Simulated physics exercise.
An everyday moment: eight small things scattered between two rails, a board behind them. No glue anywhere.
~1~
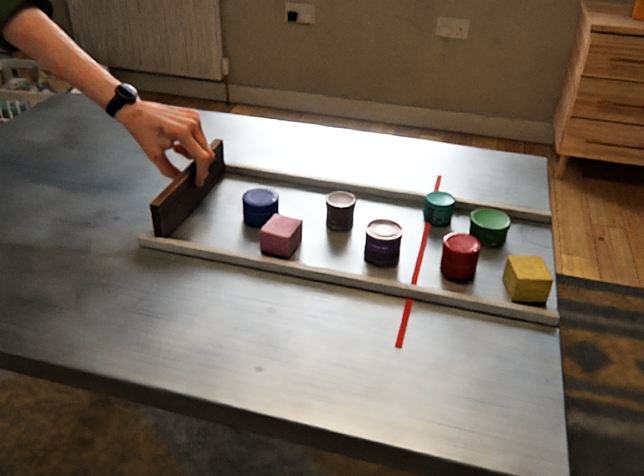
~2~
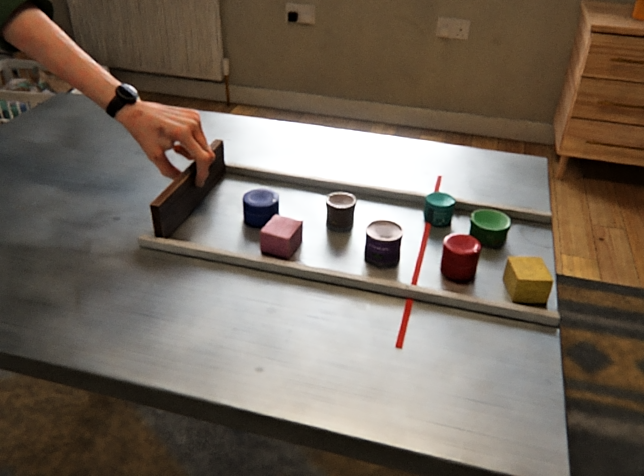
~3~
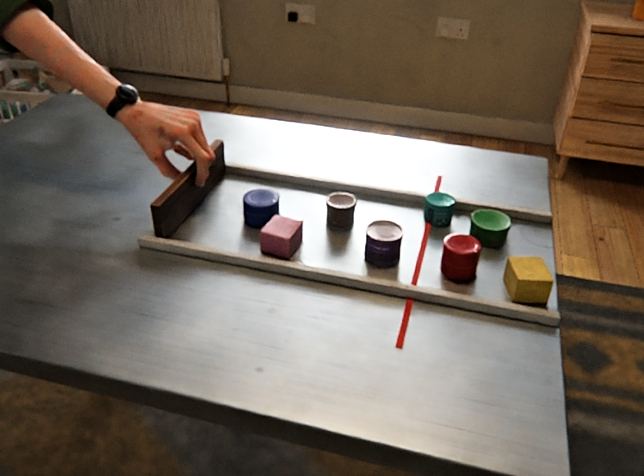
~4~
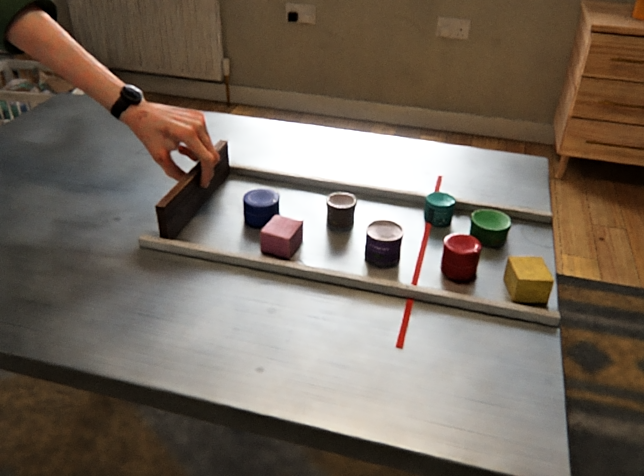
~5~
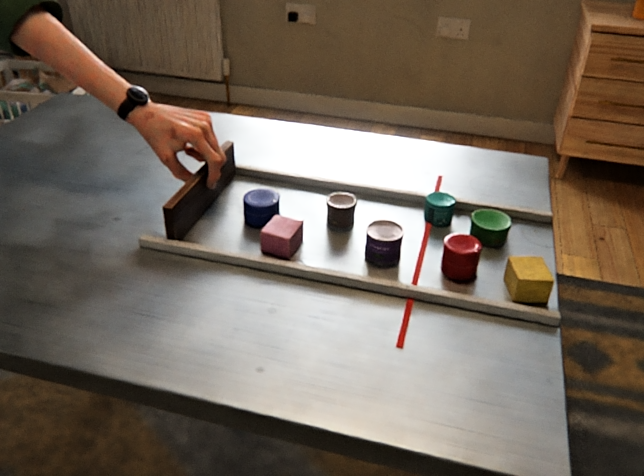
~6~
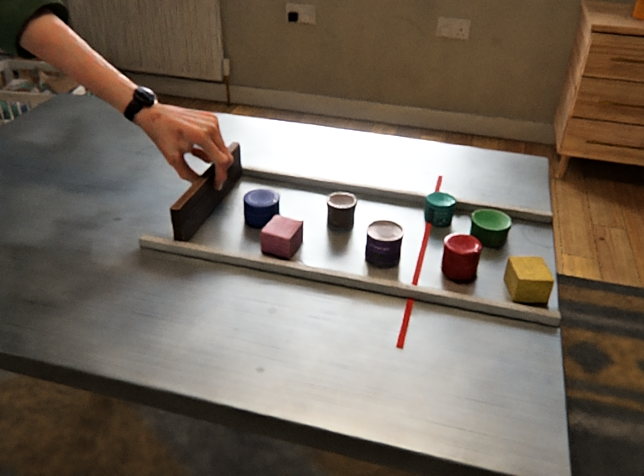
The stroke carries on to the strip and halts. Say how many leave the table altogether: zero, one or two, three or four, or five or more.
Outcome: The number that fall off is zero.
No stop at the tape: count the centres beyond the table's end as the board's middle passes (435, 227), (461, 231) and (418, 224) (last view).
It would be 0, 1 and 0.
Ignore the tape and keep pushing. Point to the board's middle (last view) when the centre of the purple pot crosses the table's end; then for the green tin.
About (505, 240), and (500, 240) for the other.
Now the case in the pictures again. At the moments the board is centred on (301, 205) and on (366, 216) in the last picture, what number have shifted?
At the one place 3, at the other 4.
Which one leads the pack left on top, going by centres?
The yellow block ends nearest.
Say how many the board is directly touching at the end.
That makes 3.
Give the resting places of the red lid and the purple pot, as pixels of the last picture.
First (513, 265), then (474, 257).
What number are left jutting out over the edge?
The number is 1.
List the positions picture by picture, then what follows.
Yellow block (527, 278); green tin (489, 227); red lid (460, 256); board (192, 186); tape (423, 244), in the first frame.
Green tin (489, 228); brown pot (341, 211), in the second frame.
Red lid (460, 257); pink block (282, 236), in the third frame.
Yellow block (527, 279); blue lid (262, 207), in the fourth frame.
Green tin (489, 228); board (204, 189), in the fifth frame.
Yellow block (528, 279); green tin (490, 228); red lid (461, 257); board (210, 190); tape (424, 244), in the sixth frame.
A little later, none off yet; yellow block at rest near (528, 279); green tin at rest near (490, 228); red lid at rest near (461, 257).
Next, none off yet; yellow block at rest near (528, 279); green tin at rest near (490, 228); red lid shifted a little near (479, 261).
When it is over, the number that fall off is zero.
